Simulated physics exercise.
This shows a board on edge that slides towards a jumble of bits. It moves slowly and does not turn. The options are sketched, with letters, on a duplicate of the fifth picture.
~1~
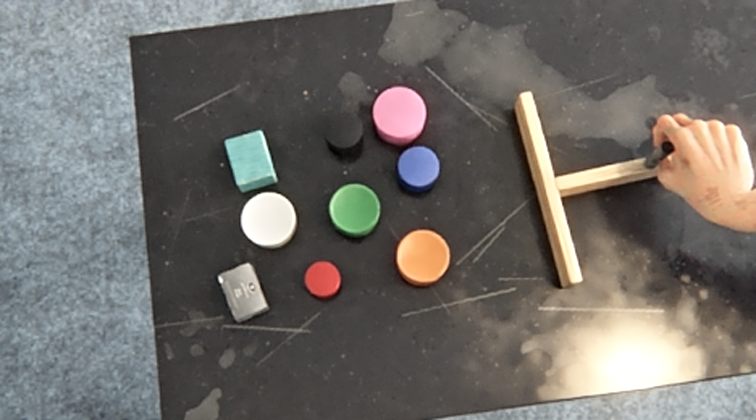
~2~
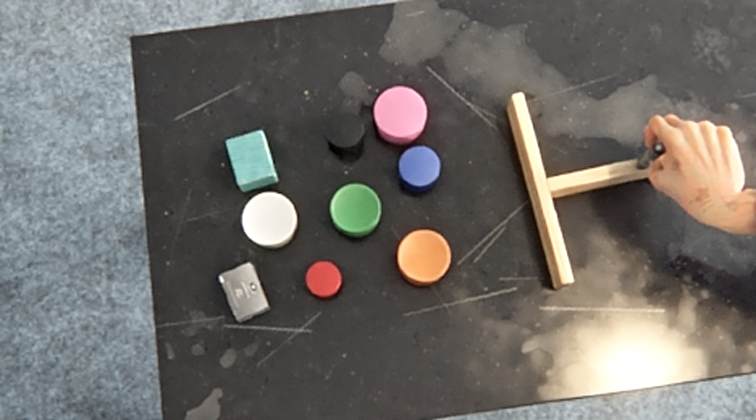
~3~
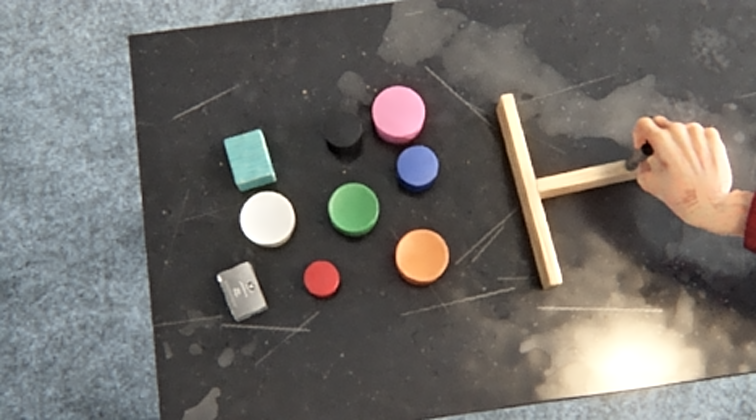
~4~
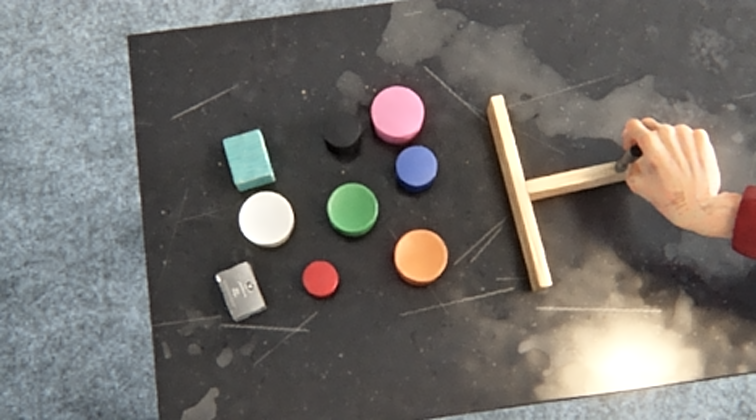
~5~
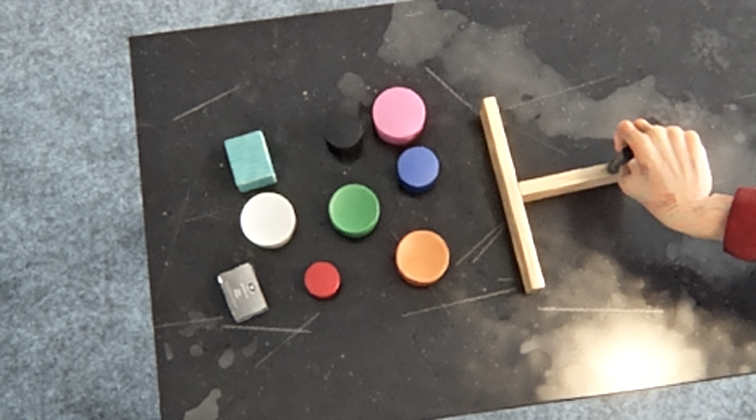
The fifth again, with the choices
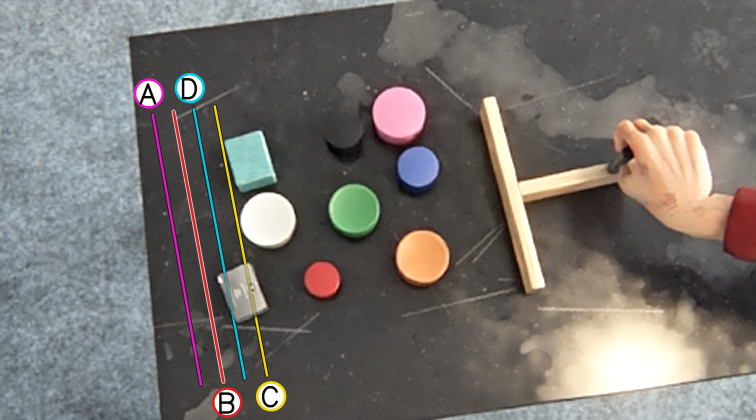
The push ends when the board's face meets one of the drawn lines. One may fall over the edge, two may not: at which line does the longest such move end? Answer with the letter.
No farther than D.
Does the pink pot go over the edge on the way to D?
No.
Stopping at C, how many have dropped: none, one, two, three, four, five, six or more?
In all, none.
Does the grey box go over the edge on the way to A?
By then, yes.
On the copy, A at (176, 246); B at (198, 243); C at (240, 237); D at (219, 240).
On D. First, board (407, 205); pink pot (354, 120); black pot (316, 143).
Then, board (300, 219); grey box (219, 297); white tub (224, 226).
Finally, board (217, 230); white tub (149, 231); grey box (159, 303); none fallen.
By contrast, A drops four; B drops three; C is within the limit but short.
